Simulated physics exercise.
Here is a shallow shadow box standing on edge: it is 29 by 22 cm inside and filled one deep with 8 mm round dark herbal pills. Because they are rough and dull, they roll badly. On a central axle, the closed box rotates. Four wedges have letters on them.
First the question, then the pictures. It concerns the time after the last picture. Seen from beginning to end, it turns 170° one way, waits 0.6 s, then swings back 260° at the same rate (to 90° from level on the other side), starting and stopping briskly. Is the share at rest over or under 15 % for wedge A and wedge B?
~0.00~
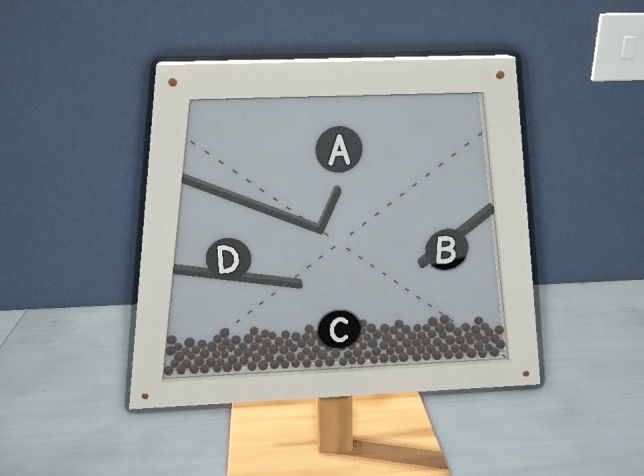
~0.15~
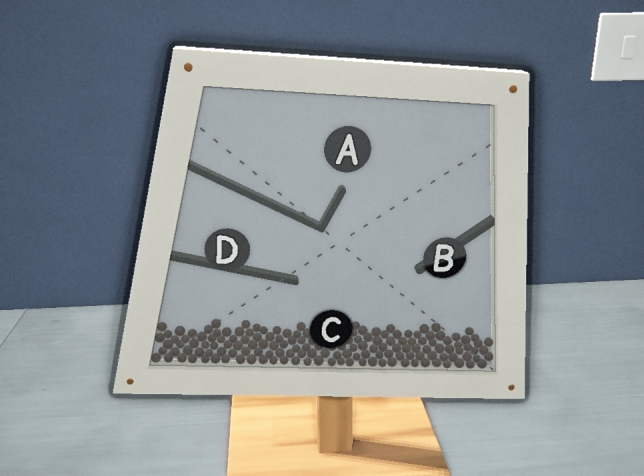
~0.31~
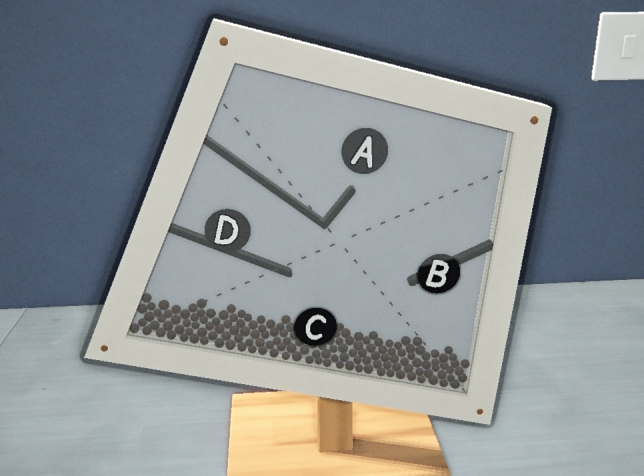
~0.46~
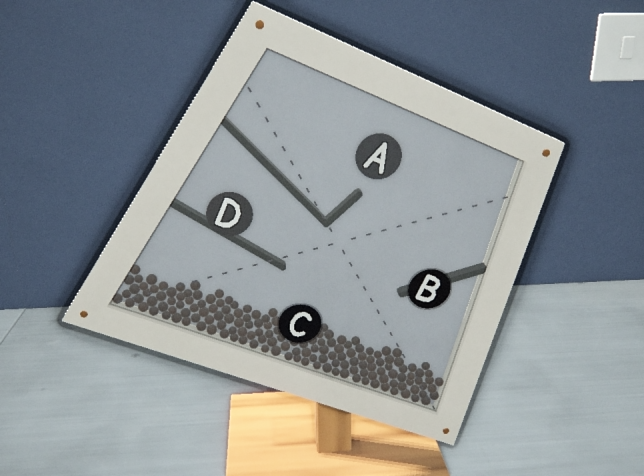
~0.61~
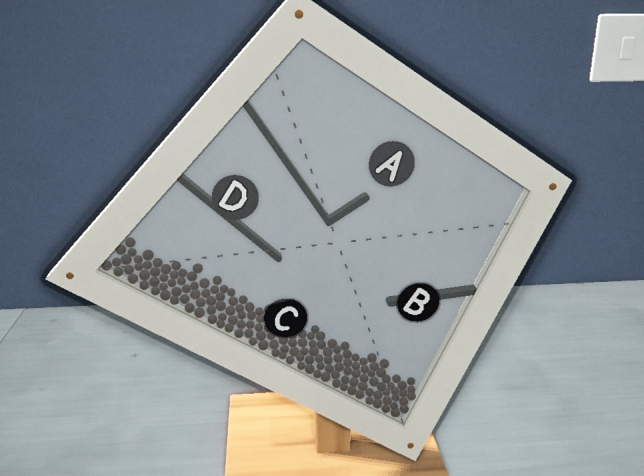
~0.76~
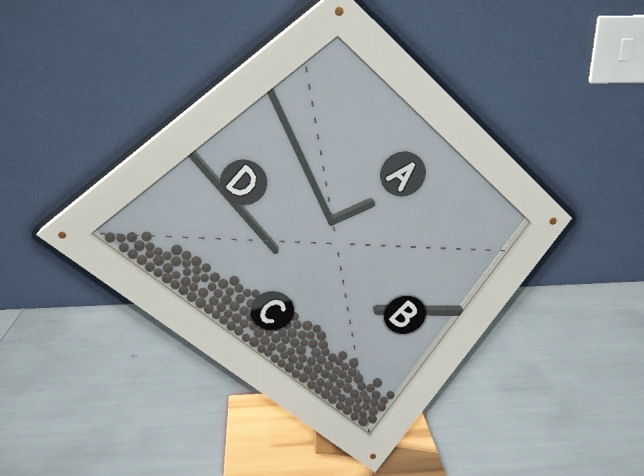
Wedge A under, wedge B under 15 %.
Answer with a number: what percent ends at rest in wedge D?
Share at rest: Approx. 35 %.
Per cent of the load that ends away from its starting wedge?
Close to 45 in a hundred.
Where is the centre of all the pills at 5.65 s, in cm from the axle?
The middle sits around 7 cm right and 7 cm below.
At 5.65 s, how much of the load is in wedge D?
I'd put it around 0 in a hundred.
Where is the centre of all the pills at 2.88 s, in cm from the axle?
Position estimate: Left 9 cm, below 1 cm.
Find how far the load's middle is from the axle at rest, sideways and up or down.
About 8 cm right and 7 cm below.
By 2.88 s, it stands 170° clockwise; the pills' middle is 9 cm left of and 1 cm below the centre; A 30 %, B 60 %, C 10 %.
By 5.65 s, it stands 40° clockwise; the pills' middle is 7 cm right of and 7 cm below the centre; A 10 %, B 75 %, C 10 %.
By 7.82 s, it stands 90° anticlockwise; the pills' middle is 8 cm right of and 7 cm below the centre; C 65 %, D 35 %.
At rest by 8.6 s, it stands 90° anticlockwise; A 0 %, B 0 %, C 65 %, D 35 %.
